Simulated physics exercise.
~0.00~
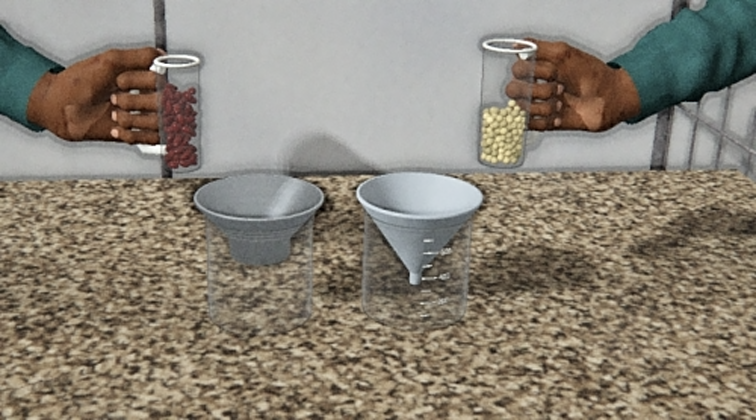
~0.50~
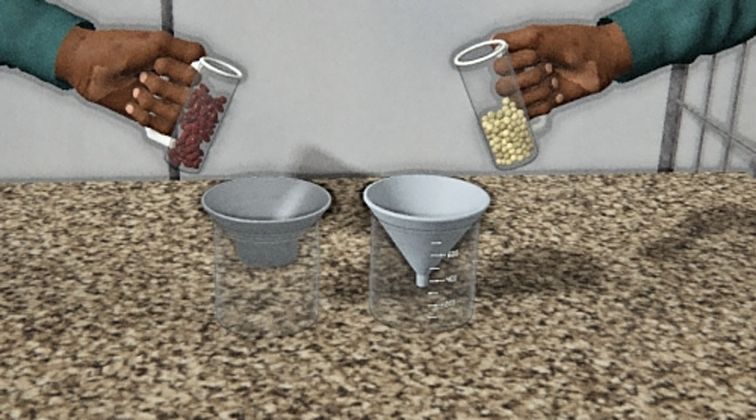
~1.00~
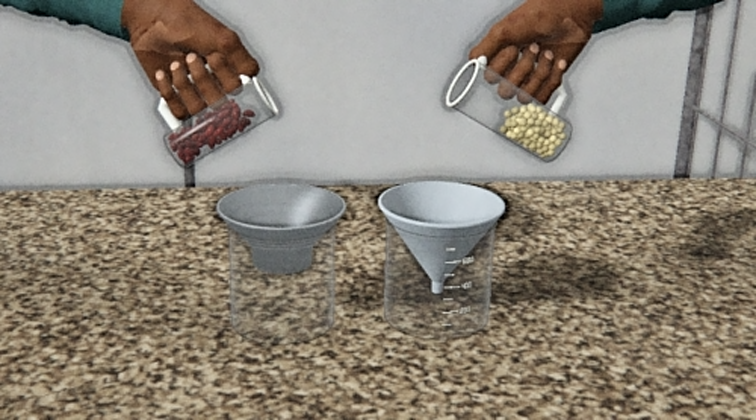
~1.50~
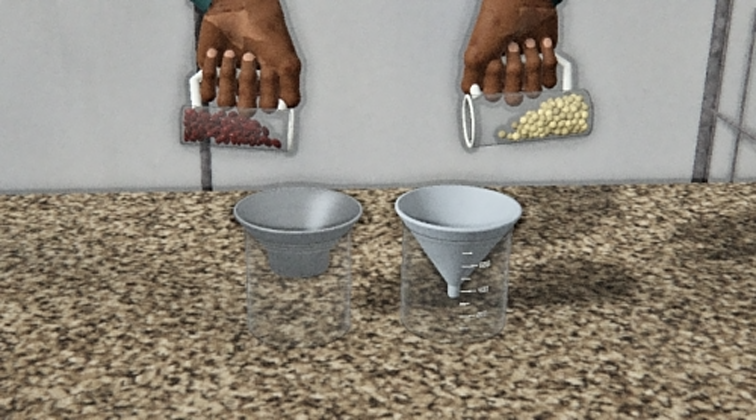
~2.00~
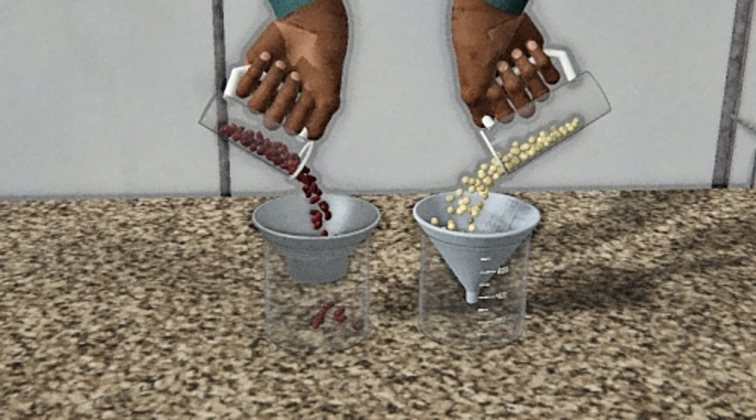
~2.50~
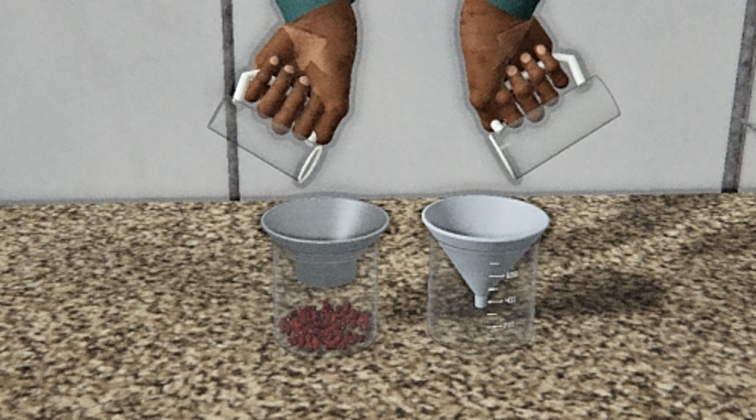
The clip opens with two hands holding clear cups upright above two gray funnels set in transparent jars, dark red beans on the left and pale yellow beads on the right. The hands move inward and tip the cups toward each other while the camera pans slightly left. Both cups come to lie on their sides, their contents still inside. They tilt further, and the red beans spill through the left funnel into its jar as the yellow beads tumble into the right funnel. At the end both cups are empty, the red beans rest in the left jar, and the yellow beads stay stuck in the right funnel, leaving its jar empty.
